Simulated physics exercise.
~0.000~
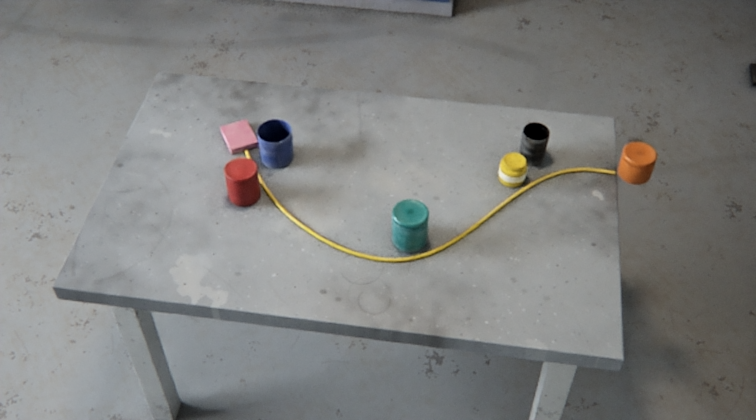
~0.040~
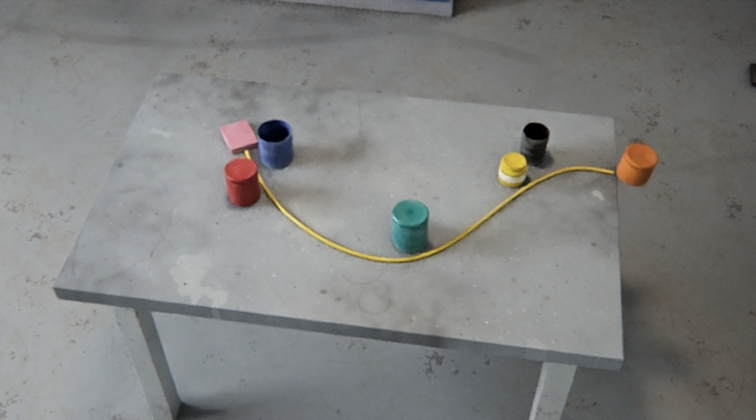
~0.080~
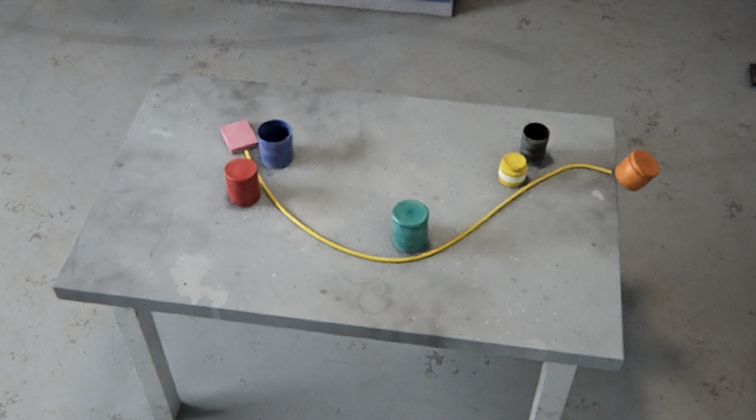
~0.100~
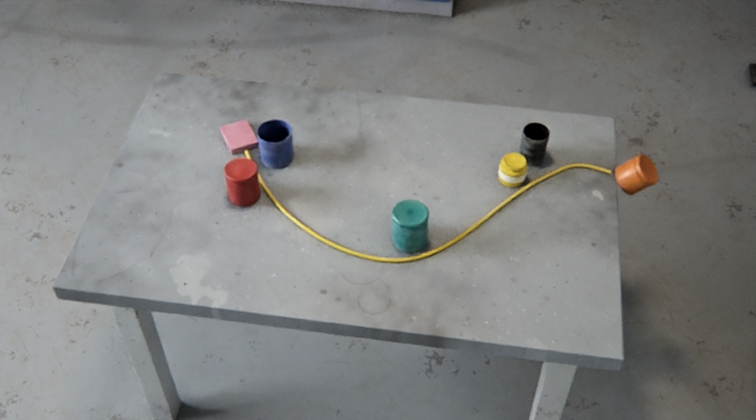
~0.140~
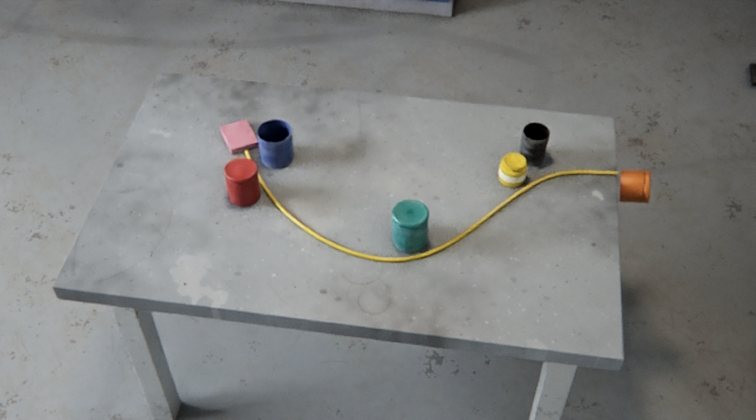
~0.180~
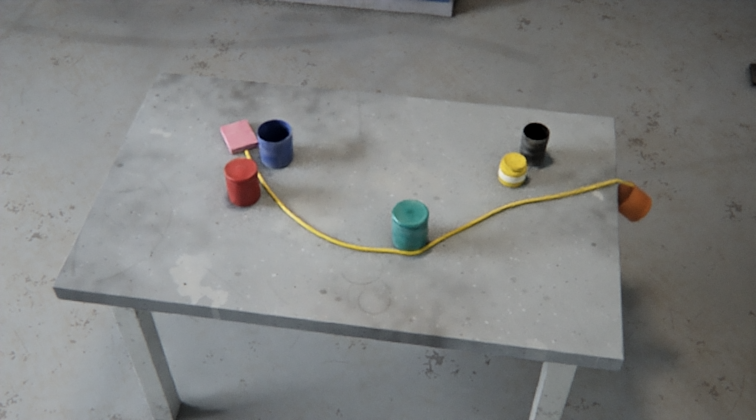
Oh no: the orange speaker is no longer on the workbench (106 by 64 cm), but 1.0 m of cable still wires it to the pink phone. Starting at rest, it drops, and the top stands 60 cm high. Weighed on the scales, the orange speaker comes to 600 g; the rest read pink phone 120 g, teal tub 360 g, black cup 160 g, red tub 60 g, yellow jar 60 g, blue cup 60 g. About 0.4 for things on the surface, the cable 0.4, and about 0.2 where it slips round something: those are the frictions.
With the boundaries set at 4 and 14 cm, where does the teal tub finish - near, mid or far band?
The teal tub finishes in the mid band.
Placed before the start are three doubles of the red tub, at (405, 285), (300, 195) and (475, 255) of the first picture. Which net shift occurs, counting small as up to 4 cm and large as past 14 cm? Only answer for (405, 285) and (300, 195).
The first would move just a bit, and the second would move a long way.
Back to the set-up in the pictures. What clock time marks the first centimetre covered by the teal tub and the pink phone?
For the teal tub it's 0.28 s, while the pink phone gets there at 0.24 s.
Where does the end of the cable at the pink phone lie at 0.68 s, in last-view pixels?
It sits close to (491, 279) in the last view.
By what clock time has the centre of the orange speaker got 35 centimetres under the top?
At 0.38 s.
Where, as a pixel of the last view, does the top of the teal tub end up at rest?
Near (422, 190).
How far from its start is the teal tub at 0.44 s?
Shift of the teal tub - 6 cm.
At 0.4 s, the cable's tail end at (336, 208); teal tub 6 cm off its start, pink phone 26 cm off its start, blue cup 11 cm off its start.
At 0.7 s, the cable's tail end at (491, 279); teal tub 6 cm off its start, pink phone 61 cm off its start, orange speaker over the edge.
At 0.9 s, the cable's tail end at (560, 304); teal tub 6 cm off its start at (422, 190), pink phone 75 cm off its start at (538, 304), orange speaker over the edge.
At 1.2 s, the cable's tail end at (560, 304); teal tub 6 cm off its start, pink phone 75 cm off its start, orange speaker over the edge.
At 2.4 s, the cable's tail end at (560, 304); teal tub 6 cm off its start at (422, 190), pink phone 75 cm off its start at (538, 304), orange speaker over the edge, blue cup 12 cm off its start at (331, 130).
